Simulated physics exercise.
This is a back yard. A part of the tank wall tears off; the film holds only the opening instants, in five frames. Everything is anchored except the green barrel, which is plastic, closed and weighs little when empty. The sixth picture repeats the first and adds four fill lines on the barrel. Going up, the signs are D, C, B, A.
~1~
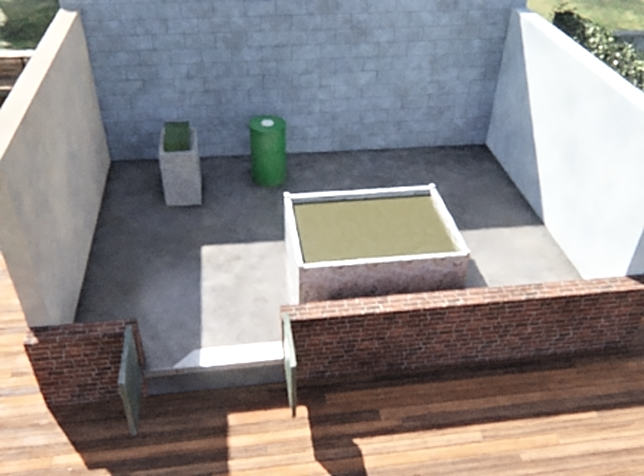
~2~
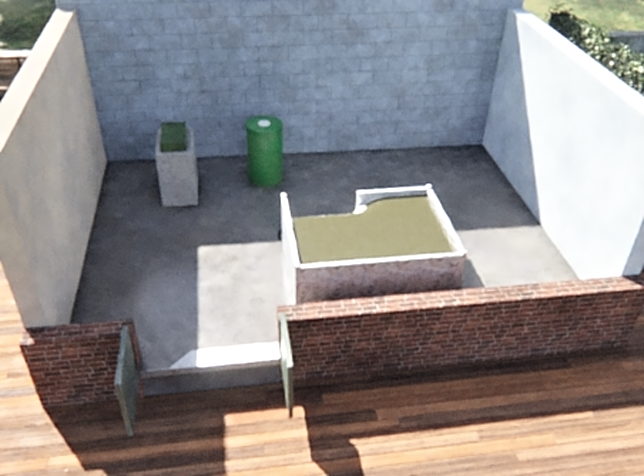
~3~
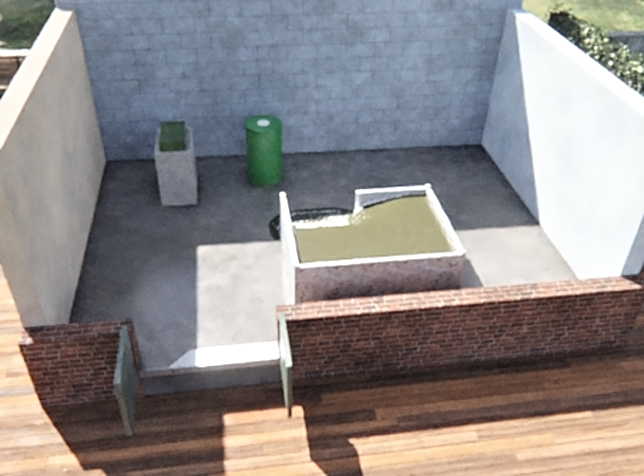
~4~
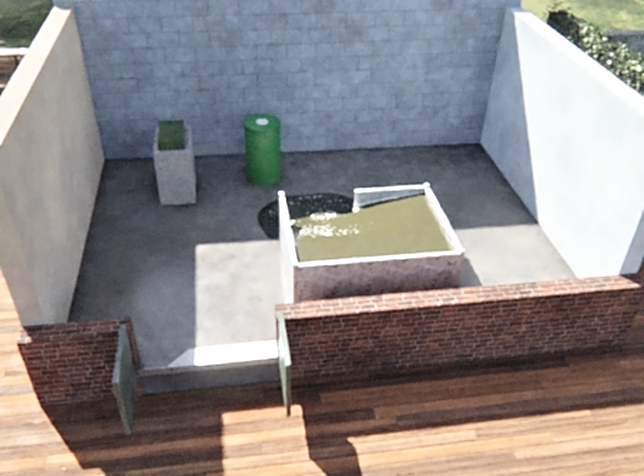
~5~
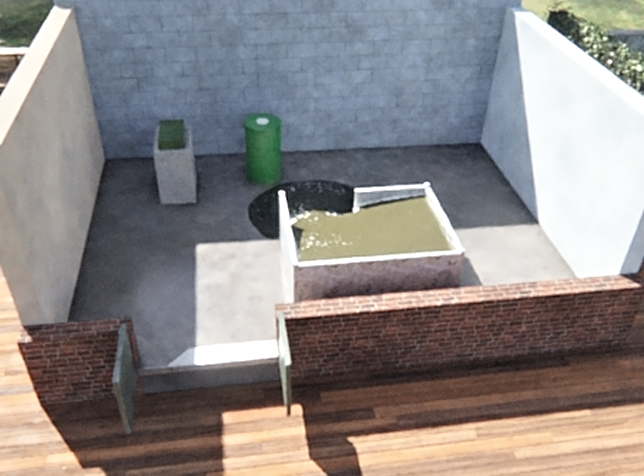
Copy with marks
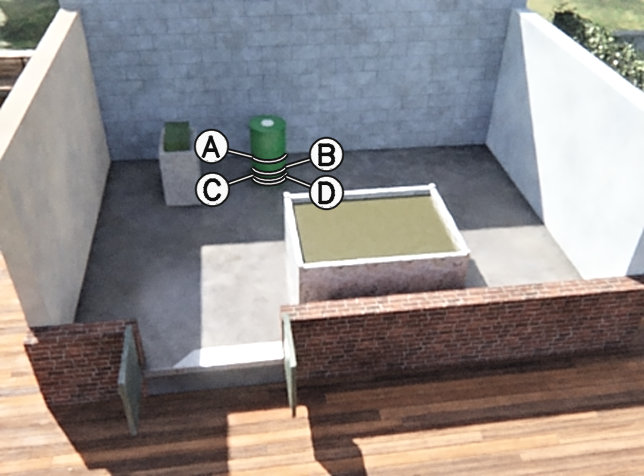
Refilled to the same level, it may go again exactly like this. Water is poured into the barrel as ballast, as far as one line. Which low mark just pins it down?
Choose A.
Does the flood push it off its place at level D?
Yes, it does.
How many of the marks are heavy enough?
One.
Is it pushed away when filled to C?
Yes, it does.
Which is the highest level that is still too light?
The answer is B.
On the marked copy, A at (269, 161); B at (270, 173); C at (270, 180); D at (270, 183); from the bottom up D, C, B, A.
If A is chosen, it does not move.
If B is chosen, it is pushed about half its own width away.
If C is chosen, it is pushed about 4 times its own width away.
If D is chosen, it is pushed about 4 times its own width away.
